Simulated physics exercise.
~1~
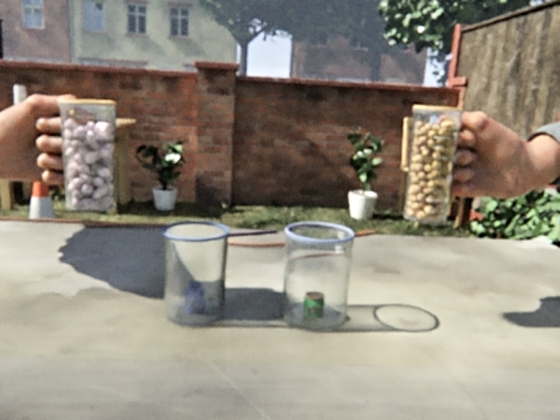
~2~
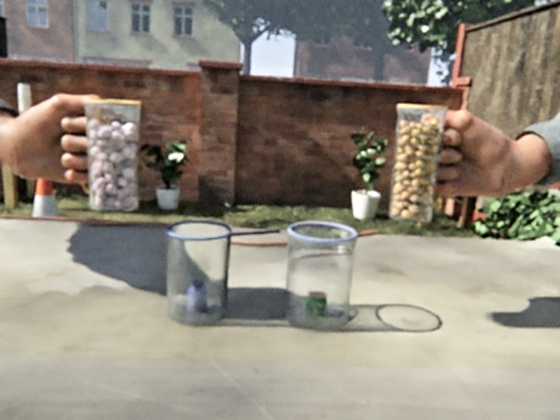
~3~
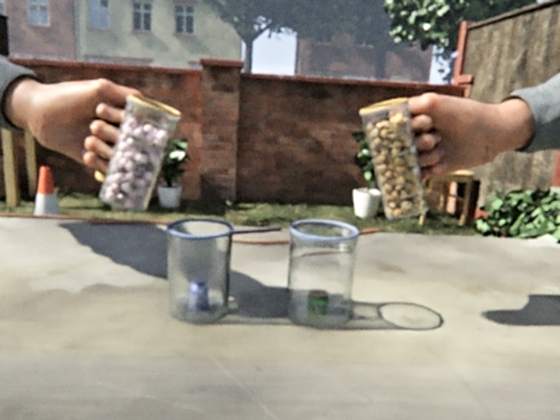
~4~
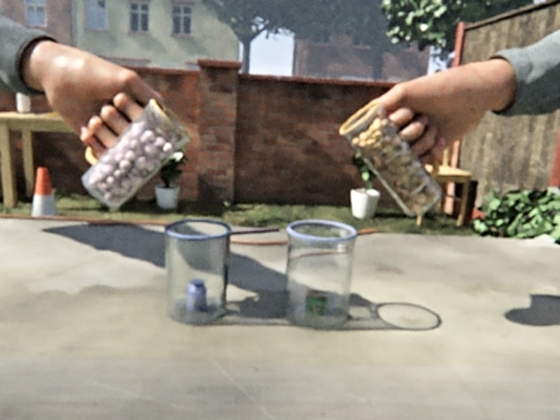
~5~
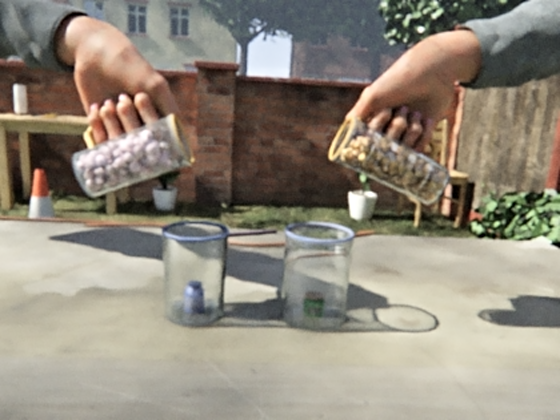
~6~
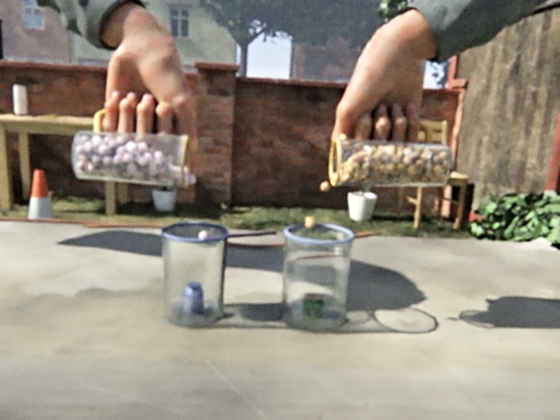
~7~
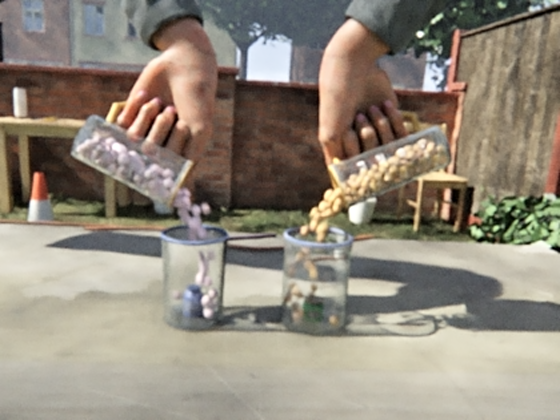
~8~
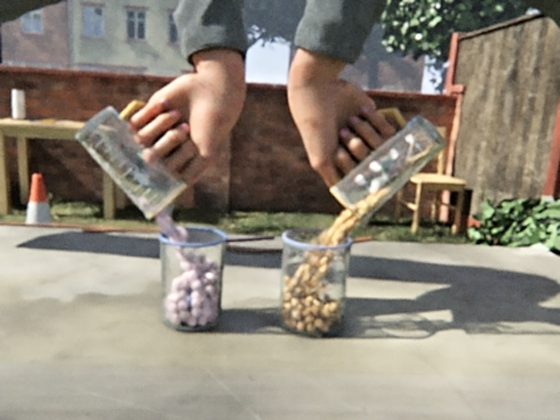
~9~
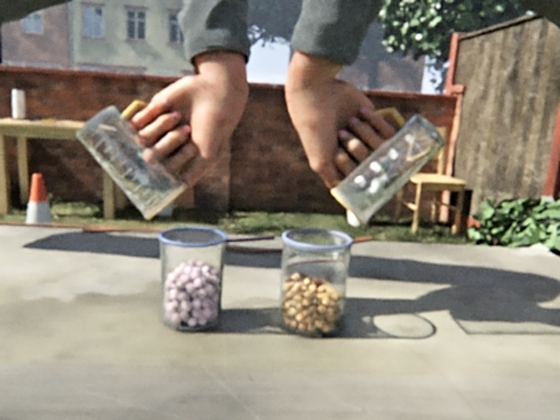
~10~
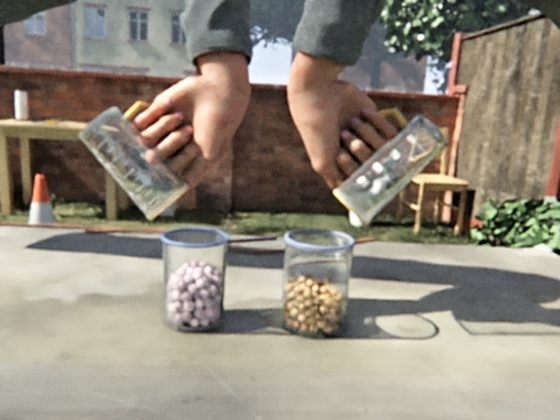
Two hands hold clear cups above a pale grey table, the left one full of pinkish-lilac pieces and the right one full of golden-tan pieces, seen from the front by a slightly swaying camera. Below stand two clear, blue-rimmed containers, with a small blue object in the left and a green one in the right, before a brick wall and potted plants. The hands move inward and tip the cups onto their sides. Pieces start to fall, then stream into both containers as the cups tilt further. Finally the emptied cups hang overturned, and both containers sit about half full, their objects covered.
